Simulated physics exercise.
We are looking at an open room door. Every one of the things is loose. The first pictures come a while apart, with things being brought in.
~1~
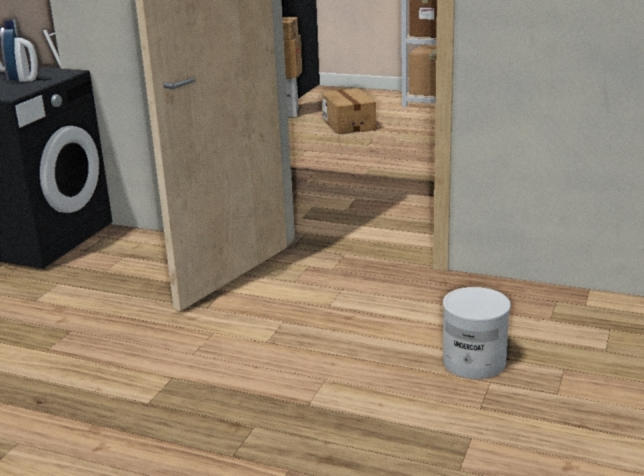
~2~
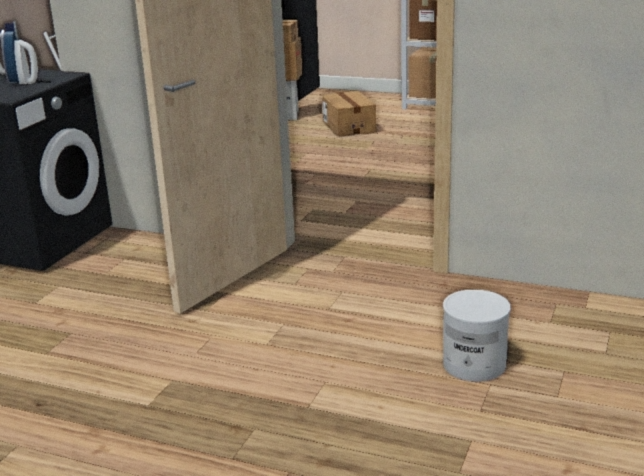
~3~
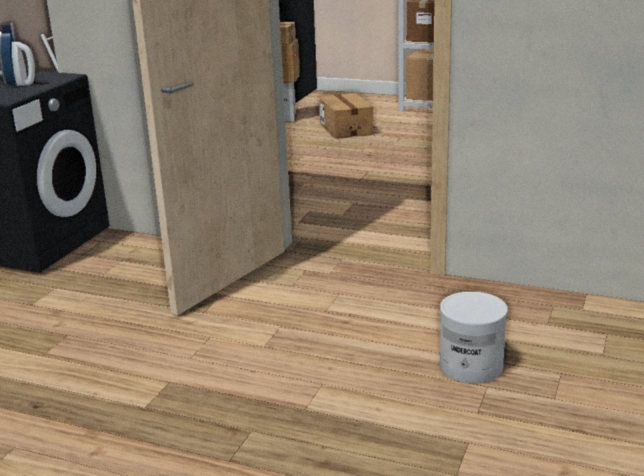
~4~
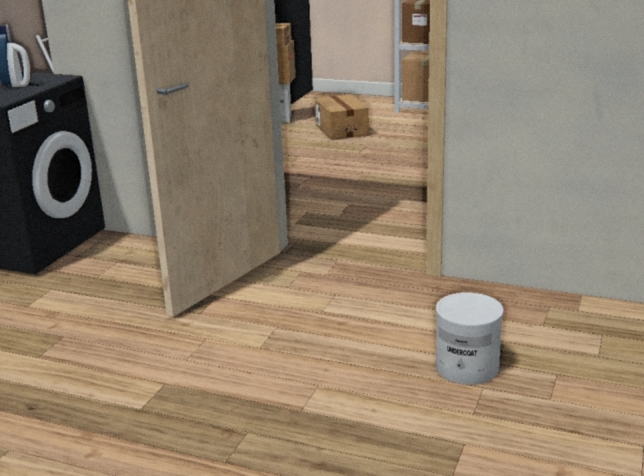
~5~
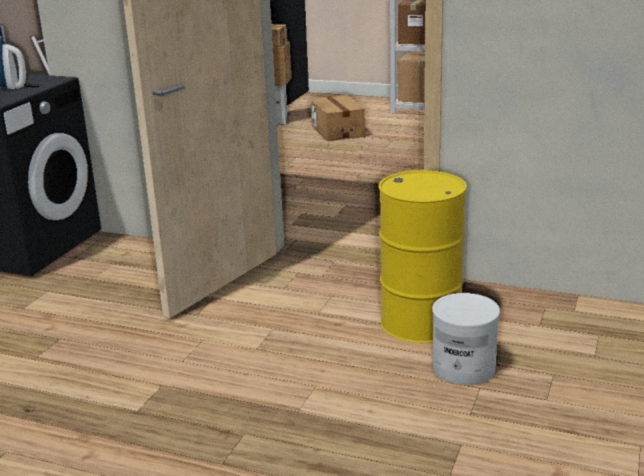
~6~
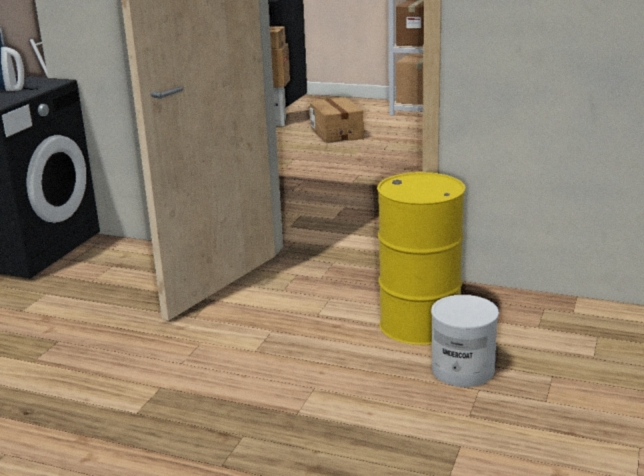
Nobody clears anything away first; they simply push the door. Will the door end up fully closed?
So the door meets the frame after all.
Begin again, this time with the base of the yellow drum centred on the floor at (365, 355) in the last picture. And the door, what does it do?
What you'd see next is that it swings to completion.
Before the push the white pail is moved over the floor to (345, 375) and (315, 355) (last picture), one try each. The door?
First it finishes its swing, then it finishes its swing.
Then, 0.70 s after the last picture, open by 82°.
Then, 1.20 s after the last picture, open by 49°.
Then, 1.70 s after the last picture, open by 12°.
At rest, open by 0°; both in place. Seen from the same camera at the end, yellow drum near (420, 258).
